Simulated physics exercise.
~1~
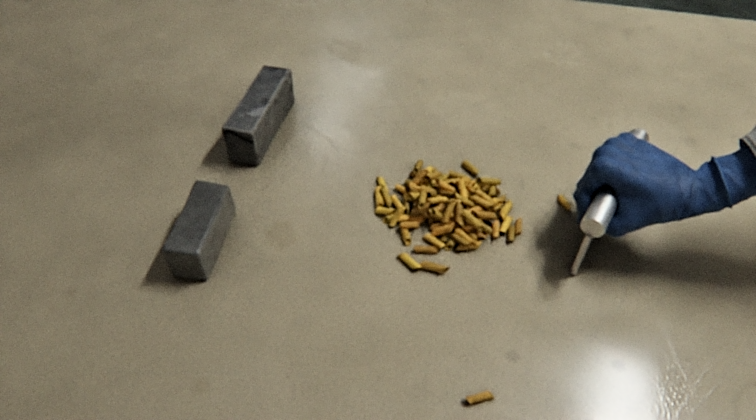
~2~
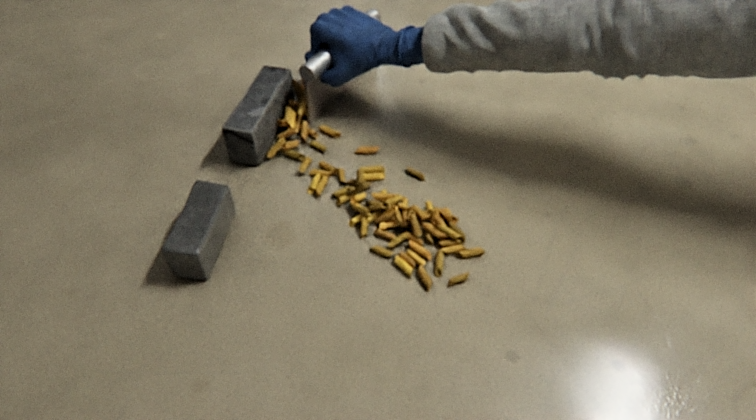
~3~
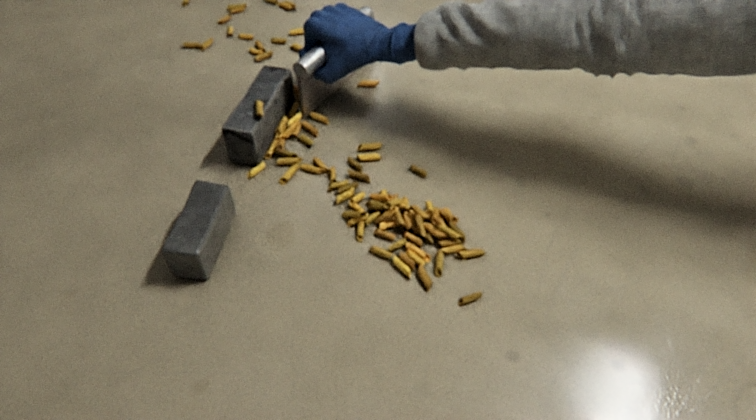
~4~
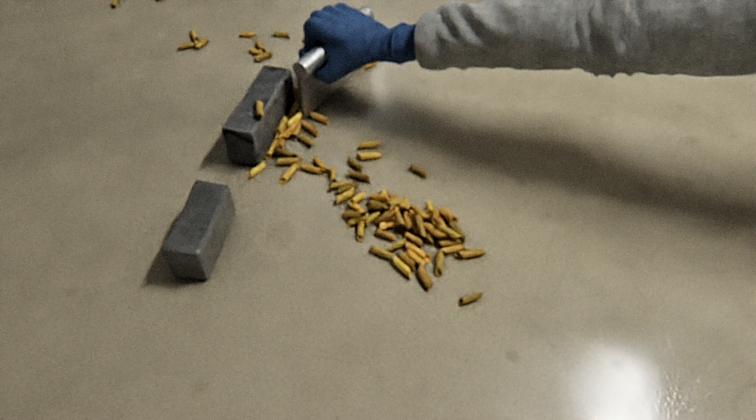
Gloved hand sweeping dry pasta with a scraper against the far dark block, some scattering beyond it, most left lying short.
